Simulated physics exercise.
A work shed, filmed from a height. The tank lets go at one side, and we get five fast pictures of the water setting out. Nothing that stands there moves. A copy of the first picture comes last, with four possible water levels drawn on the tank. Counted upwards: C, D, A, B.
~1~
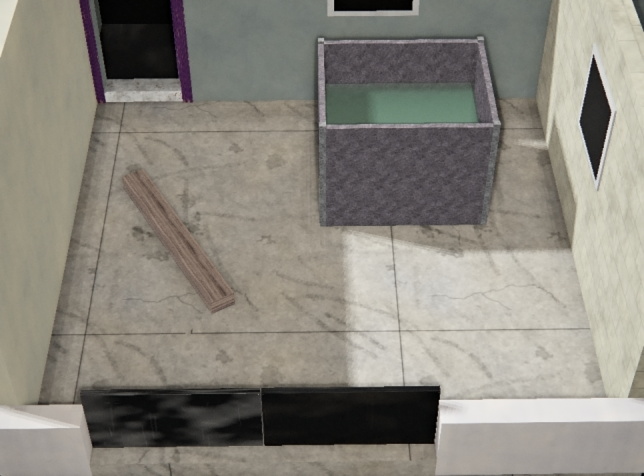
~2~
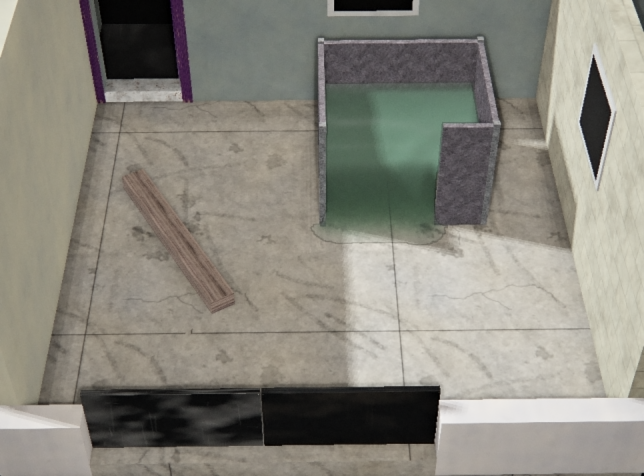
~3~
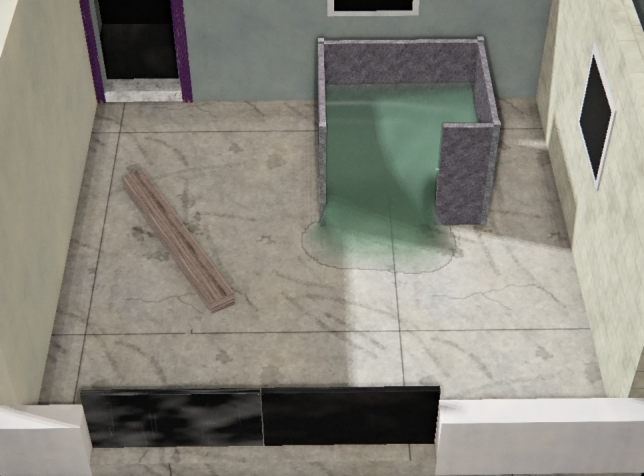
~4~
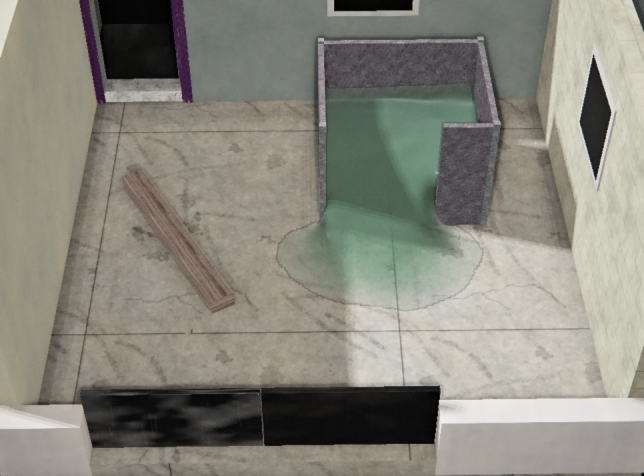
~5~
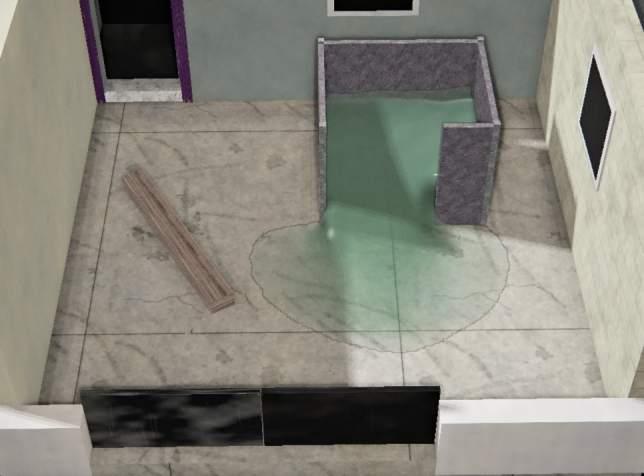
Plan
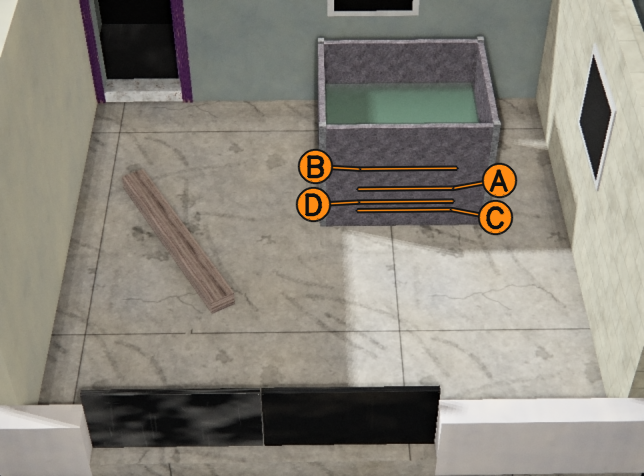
Green water pours from an opening in a stone tank and spreads across the floor.
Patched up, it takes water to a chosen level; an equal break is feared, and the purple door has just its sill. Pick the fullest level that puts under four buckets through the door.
Level B just does it.
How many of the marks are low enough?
All of them.
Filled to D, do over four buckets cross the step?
No, not at all.
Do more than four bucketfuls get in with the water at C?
No, that is safe.
In orange, A at (406, 188); B at (407, 168); C at (404, 210); D at (405, 201); from the bottom up C, D, A, B.
With A, nothing gets over.
With B, a splash gets over, under a bucket.
With C, nothing gets over.
With D, nothing gets over.
